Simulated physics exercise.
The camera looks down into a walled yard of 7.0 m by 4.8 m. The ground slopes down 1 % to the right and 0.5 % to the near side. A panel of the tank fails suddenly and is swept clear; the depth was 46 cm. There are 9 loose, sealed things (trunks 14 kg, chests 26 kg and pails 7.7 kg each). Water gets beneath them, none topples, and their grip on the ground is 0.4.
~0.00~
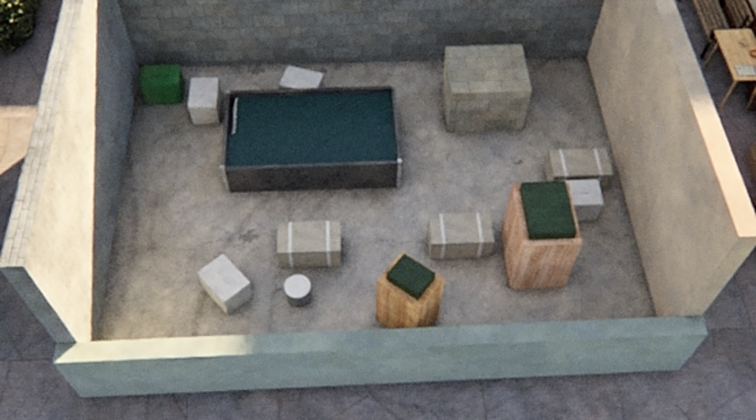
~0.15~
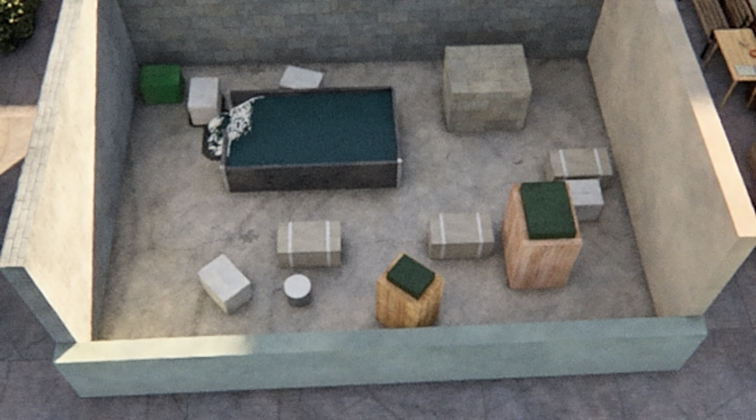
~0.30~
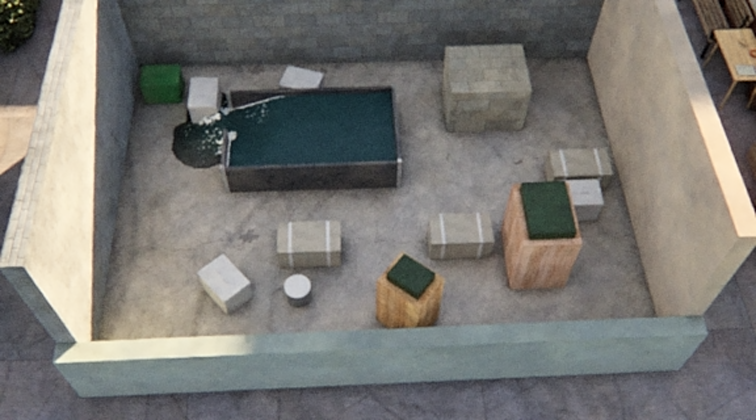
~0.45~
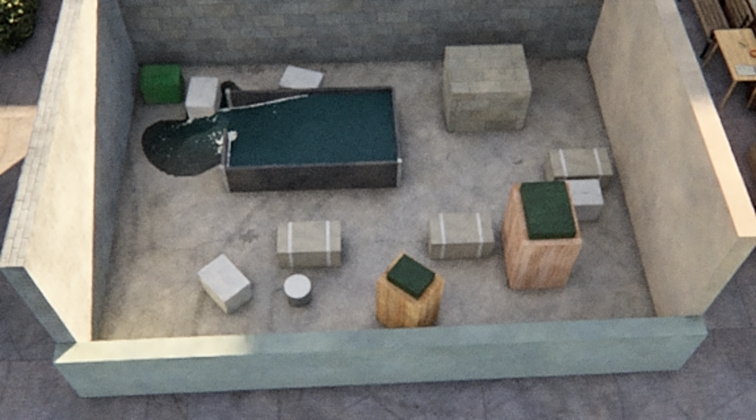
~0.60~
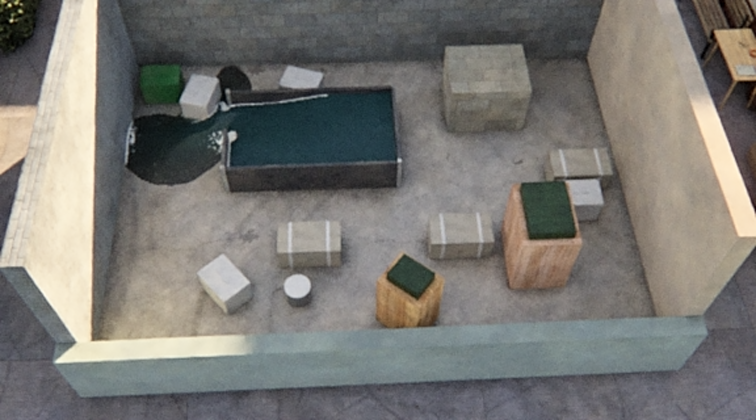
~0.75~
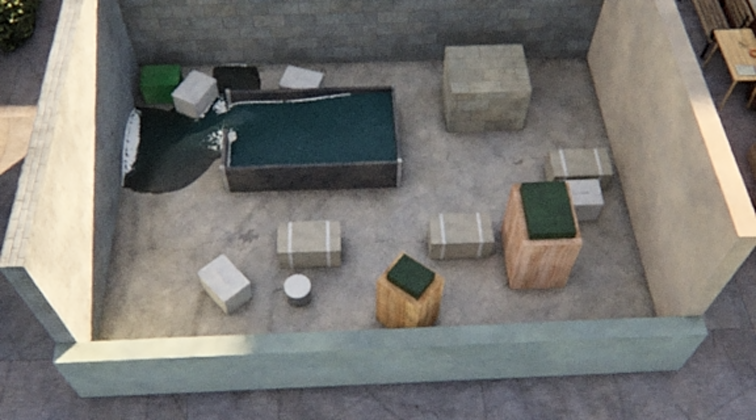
The clip opens on a walled yard with a full tank of dark water among scattered blocks and boxes. Water bursts from the tank's left end, foaming, and spreads to the left wall and toward the back, while a pale box beside the green chest shifts slightly left and the others stay put.
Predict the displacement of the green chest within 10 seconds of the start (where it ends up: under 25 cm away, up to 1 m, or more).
The green chest gets carried off.
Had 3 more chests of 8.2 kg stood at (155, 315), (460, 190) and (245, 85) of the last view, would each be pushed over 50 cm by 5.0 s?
In that order: Past it, less, more.
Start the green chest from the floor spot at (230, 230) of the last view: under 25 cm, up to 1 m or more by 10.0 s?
It barely shifts.
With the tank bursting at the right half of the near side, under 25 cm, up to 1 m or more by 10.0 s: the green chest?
In that case the green chest holds its place.
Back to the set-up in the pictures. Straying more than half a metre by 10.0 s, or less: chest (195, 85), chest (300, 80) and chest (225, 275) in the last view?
In that order: Past it, past it, under.
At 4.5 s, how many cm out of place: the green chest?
Roughly 140 cm by then.
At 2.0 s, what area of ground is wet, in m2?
Some 9.0 m2.
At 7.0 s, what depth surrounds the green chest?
About 10 cm.
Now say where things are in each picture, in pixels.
The green chest at (160, 75) rests on the ground; water covers 3.0 m2; 0 of 9 have shifted, in the first picture.
The green chest at (160, 75), on the bottom; water covers 3.2 m2; 0 of 9 have shifted, in the second picture.
The green chest at (160, 75) rests on the ground; water covers 3.6 m2; 0 of 9 have shifted, in the third picture.
The green chest at (160, 75), on the bottom; water covers 4.1 m2; 0 of 9 have shifted, in the fourth picture.
The green chest at (160, 75), on the bottom; water covers 4.7 m2; 1 of 9 have shifted, in the fifth picture.
The green chest at (160, 75) rests on the ground; 5.2 m2 under water; 1 of 9 have shifted, in the sixth picture.
After 2.0 s the green chest is near (158, 58), 0.3 m from its start, aground; 0 afloat.
After 4.5 s the green chest is near (254, 73), 1.4 m from its start, aground; 0 afloat.
After 7.0 s the green chest is near (259, 74), 1.4 m from its start, aground; 0 afloat.
After 10.0 s the green chest is near (259, 74), 1.4 m from its start, aground; 1 afloat.
